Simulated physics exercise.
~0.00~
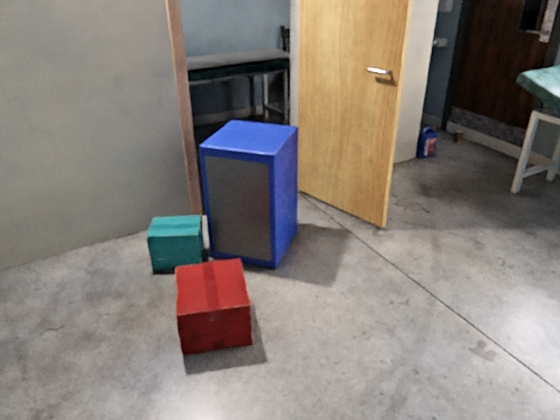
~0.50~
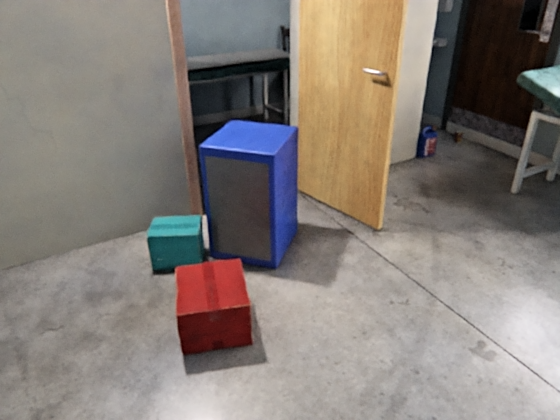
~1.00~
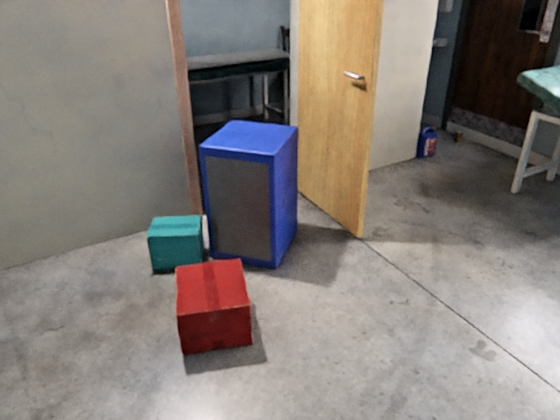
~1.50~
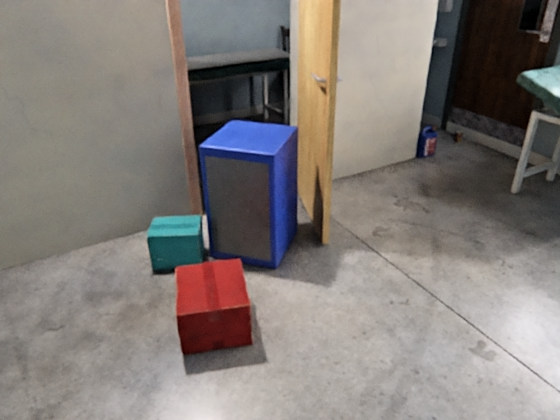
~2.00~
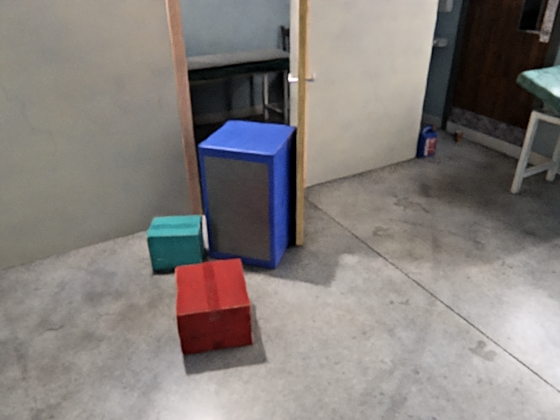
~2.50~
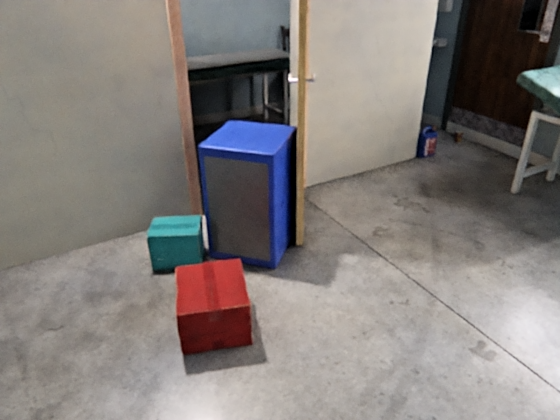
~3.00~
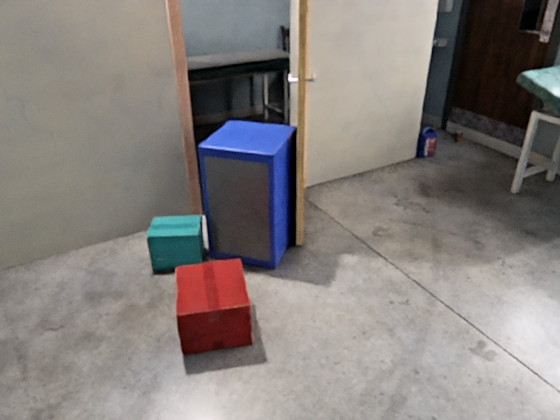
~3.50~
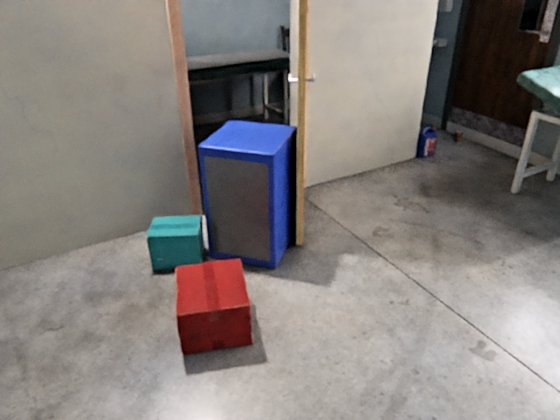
To begin with, a wooden door stands wide open in a room with a concrete floor, while a blue appliance sits in front of the doorway with a red box and a smaller turquoise parcel nearby. The door swings to the left, toward the blue appliance, with nobody in view. It keeps turning until its broad face narrows to a thin edge. Then it stops beside the right side of the appliance, still well short of closed. The door stays still from there, partly open, and the appliance, box and parcel all remain in their places.
